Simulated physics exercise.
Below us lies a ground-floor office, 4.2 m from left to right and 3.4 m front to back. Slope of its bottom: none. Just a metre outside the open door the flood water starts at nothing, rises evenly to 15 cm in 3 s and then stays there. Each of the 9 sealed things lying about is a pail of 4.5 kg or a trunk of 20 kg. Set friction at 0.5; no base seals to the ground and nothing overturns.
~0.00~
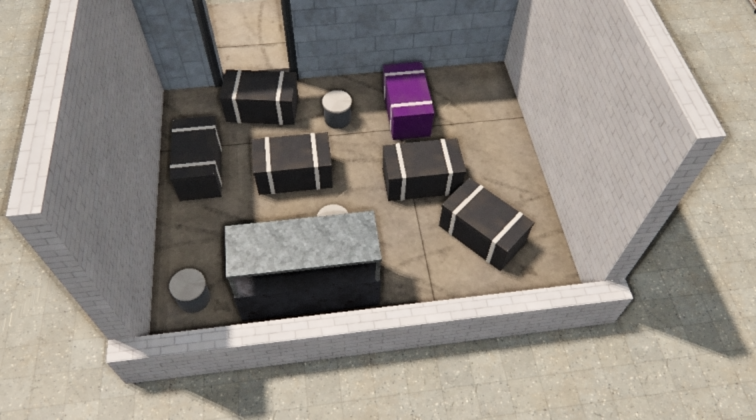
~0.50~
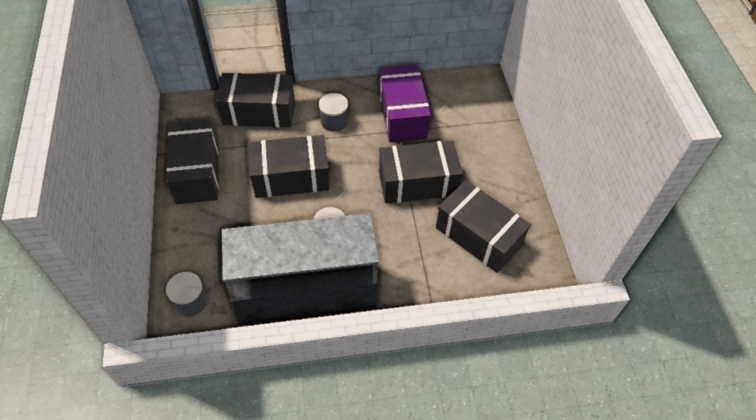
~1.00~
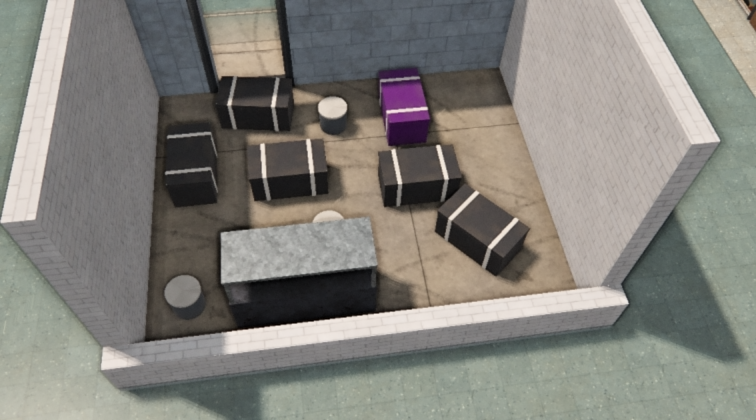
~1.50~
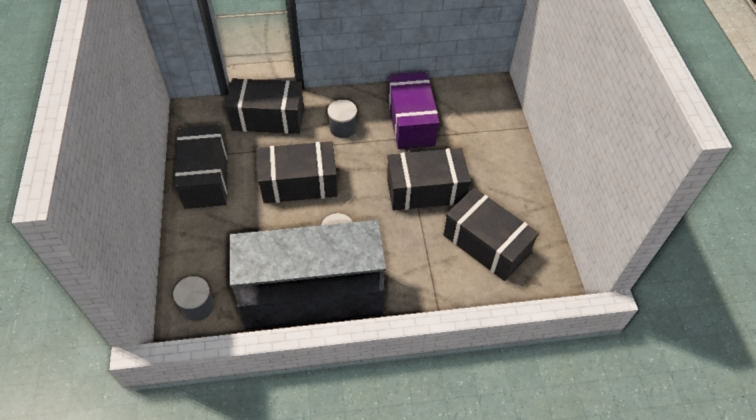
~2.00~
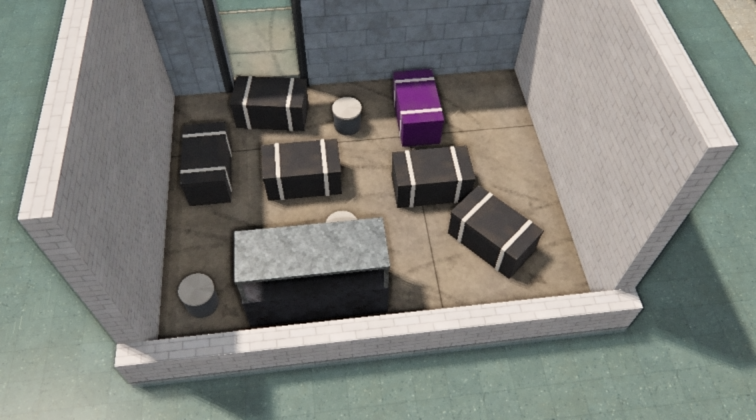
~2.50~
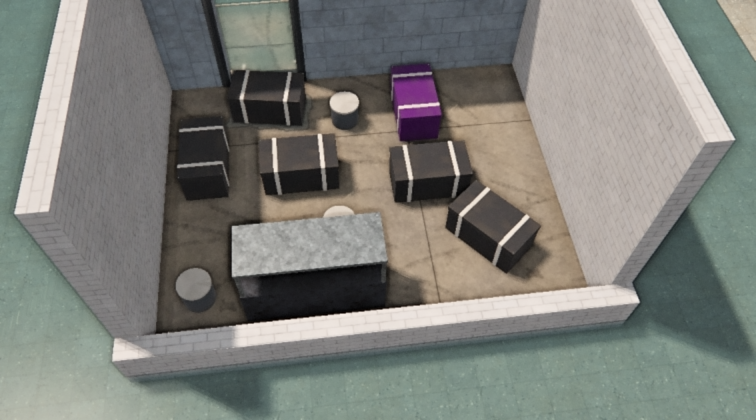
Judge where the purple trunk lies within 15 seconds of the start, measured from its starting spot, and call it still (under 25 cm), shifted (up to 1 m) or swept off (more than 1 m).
It is still.
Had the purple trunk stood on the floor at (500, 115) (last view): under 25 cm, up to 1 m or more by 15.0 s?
So it hardly goes anywhere.
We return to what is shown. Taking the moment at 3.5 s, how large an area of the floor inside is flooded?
Wet area: Approx. 1.5 m2.
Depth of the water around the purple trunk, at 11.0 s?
The depth there is around 4 cm.
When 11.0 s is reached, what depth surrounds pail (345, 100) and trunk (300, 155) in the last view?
About 4 and 7 cm.
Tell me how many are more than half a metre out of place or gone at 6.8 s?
I make it 1 by then.
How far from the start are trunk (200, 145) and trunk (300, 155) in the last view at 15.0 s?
Shifts: 30 cm / 200 cm.
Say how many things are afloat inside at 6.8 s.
My tally comes to 0.
After 3.5 s the purple trunk is near (416, 90), 0.0 m from its start, aground; 0 afloat.
After 6.8 s the purple trunk is near (416, 90), 0.0 m from its start, aground; 0 afloat.
After 11.0 s the purple trunk is near (416, 90), 0.0 m from its start, aground; 4 afloat.
After 15.0 s the purple trunk is near (414, 89), 0.0 m from its start, afloat; 7 afloat.
